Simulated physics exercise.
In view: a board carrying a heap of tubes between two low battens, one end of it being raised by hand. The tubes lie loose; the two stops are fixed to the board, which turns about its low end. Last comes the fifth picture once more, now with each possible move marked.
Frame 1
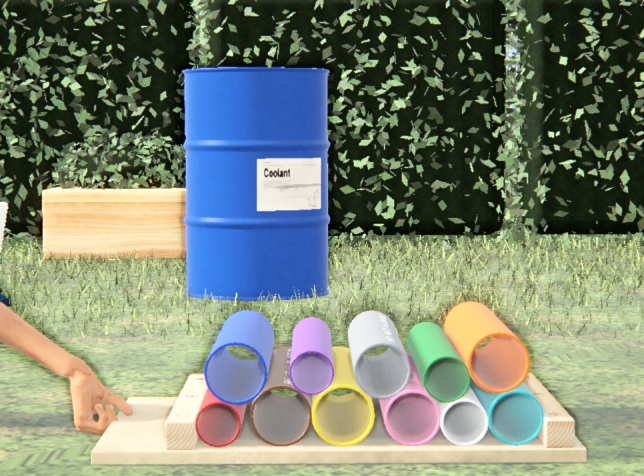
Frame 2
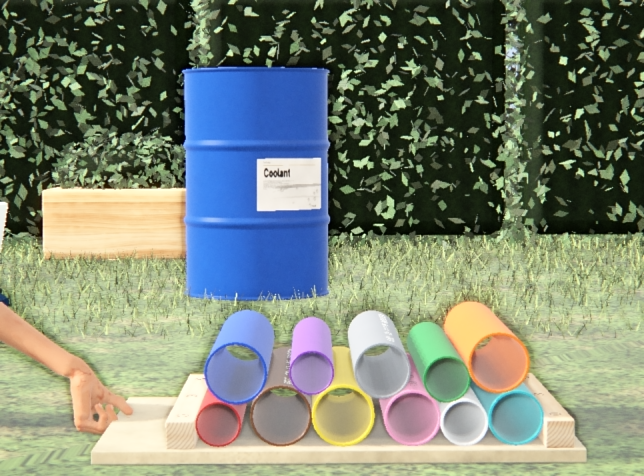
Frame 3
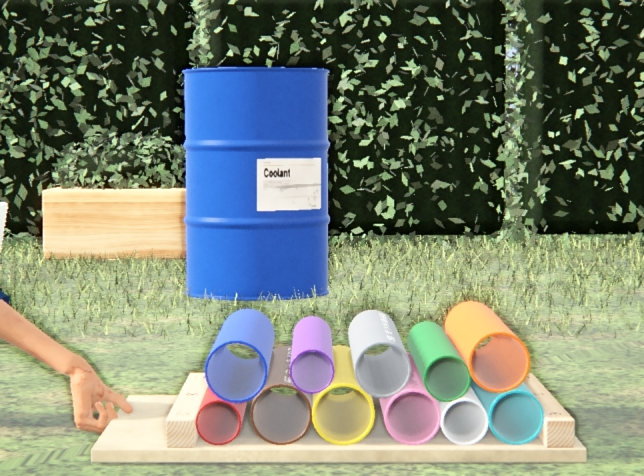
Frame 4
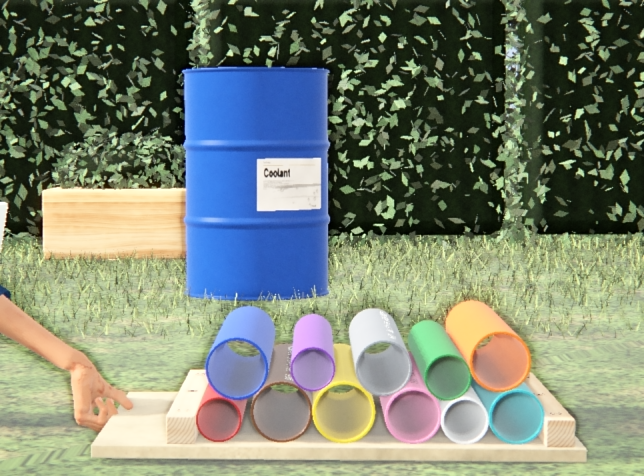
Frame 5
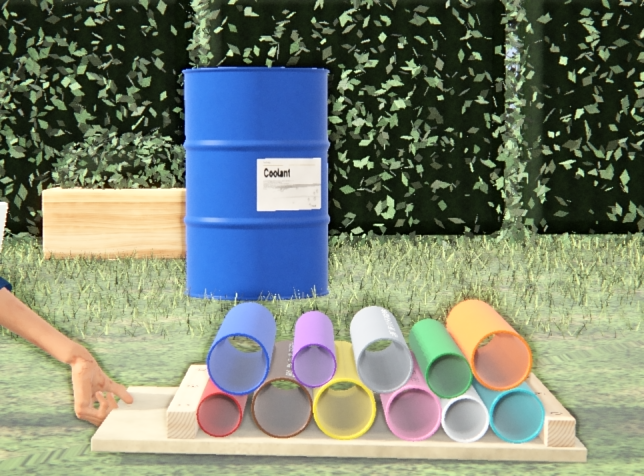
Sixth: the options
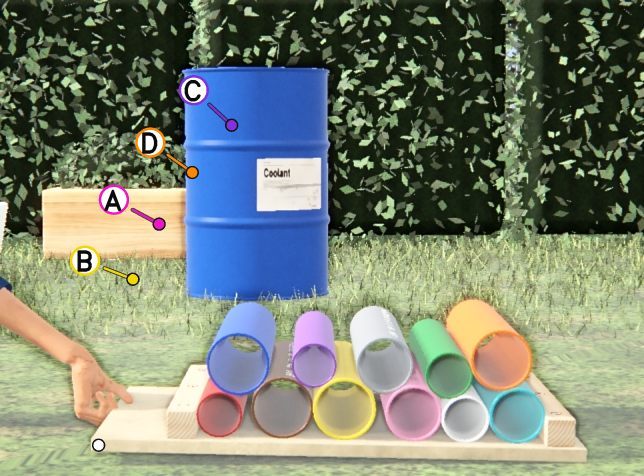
We see a hand at the left end of a wooden board raise it very slightly, while the colourful tubes stacked between two battens barely shift, on grass before a still blue barrel and a leafy hedge.
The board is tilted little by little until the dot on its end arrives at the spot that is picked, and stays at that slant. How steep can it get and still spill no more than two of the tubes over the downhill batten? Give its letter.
No higher than B.
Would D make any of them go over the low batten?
At D: Yes.
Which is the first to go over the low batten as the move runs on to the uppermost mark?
The orange one.
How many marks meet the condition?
One of them.
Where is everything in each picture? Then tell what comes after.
The first picture shows pink tube (412, 418); white tube (464, 422); turquoise tube (516, 418).
The second picture shows turquoise tube (516, 418); green tube (447, 379).
The third picture shows board (337, 413); red tube (218, 423); brown tube (281, 415); pink tube (413, 417).
The fourth picture shows board (337, 411); red tube (219, 419); brown tube (281, 412).
The fifth picture shows board (338, 408); red tube (219, 414); brown tube (283, 408).
On the marked copy, A at (159, 224); B at (133, 279); C at (232, 125); D at (192, 173); the white dot at (98, 445).
Taking B. A third of the way, board at 17°.
Two thirds of the way, board at 22°.
When it is over, board at 22°, two over the low batten (green, orange).
As for the rest, A three over the low batten (green, grey, orange); C five over the low batten; D four over the low batten (green, grey, orange, purple).
